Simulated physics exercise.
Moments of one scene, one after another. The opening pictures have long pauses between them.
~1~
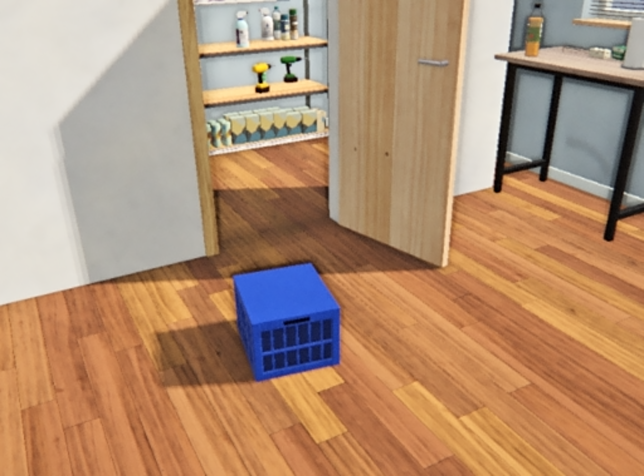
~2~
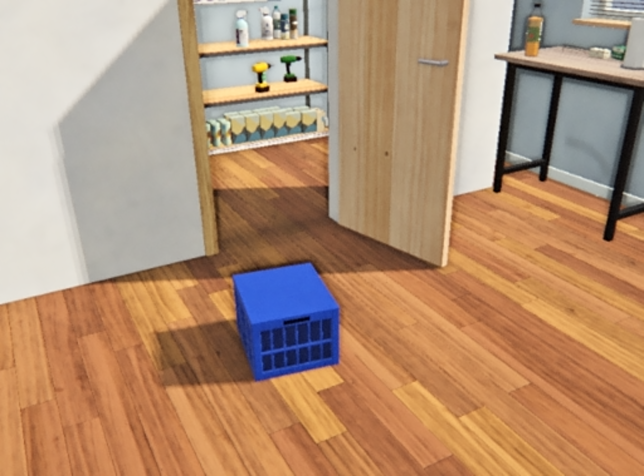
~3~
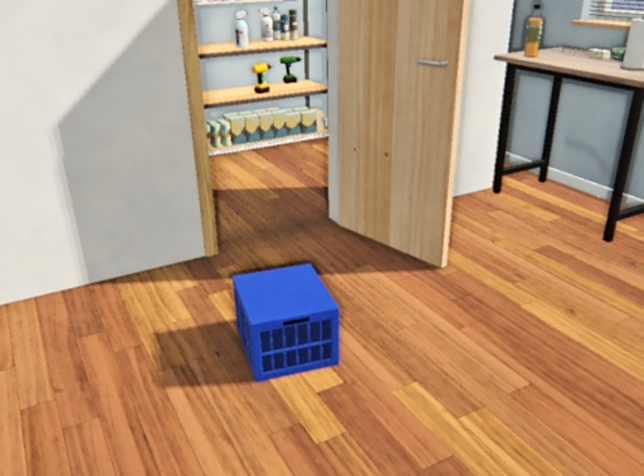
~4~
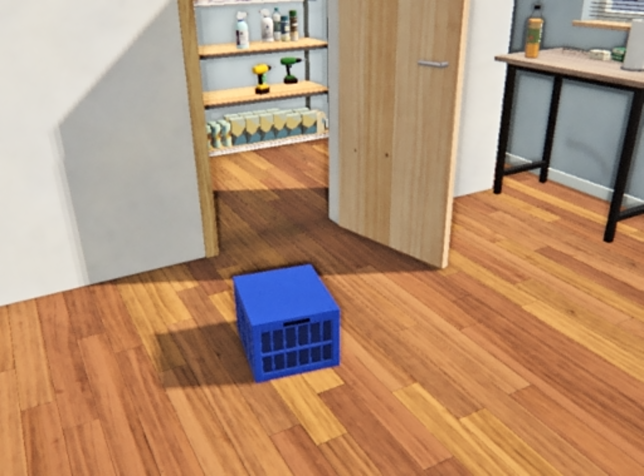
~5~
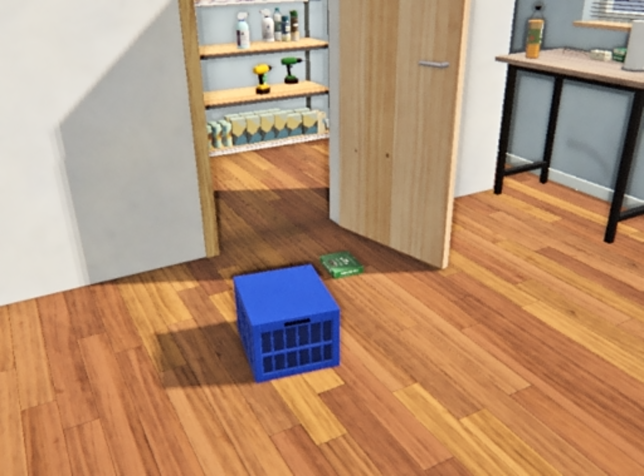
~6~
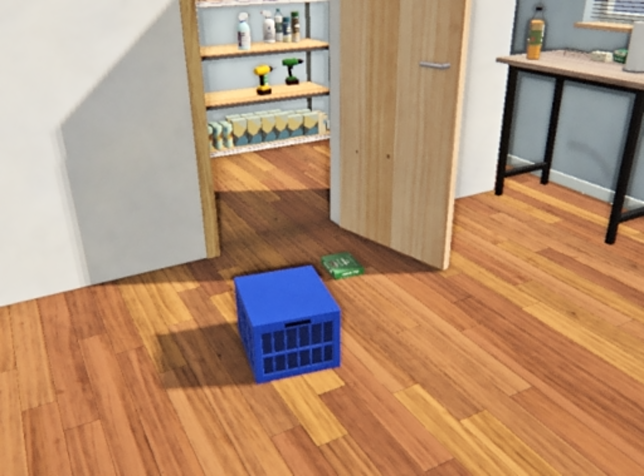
In the video, a blue crate sits on a wooden floor before a wide-open door, with shelves beyond and a table at right. Nothing moves at first, then a small green packet appears on the floor behind the crate.
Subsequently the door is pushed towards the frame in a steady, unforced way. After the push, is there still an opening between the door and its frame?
No, looks like the door swings all the way to the frame.
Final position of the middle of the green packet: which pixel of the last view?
Looks like it settles somewhere around (231, 233).
Then, 1.00 s after the last picture, door at 55°; green packet slid about its own width near (315, 265).
Then, 1.50 s after the last picture, door at 18°; green packet slid well along near (257, 252).
At rest, door at 0°; moved from the start, green packet; blue crate in place. Seen from the same camera at the end, green packet near (230, 233).
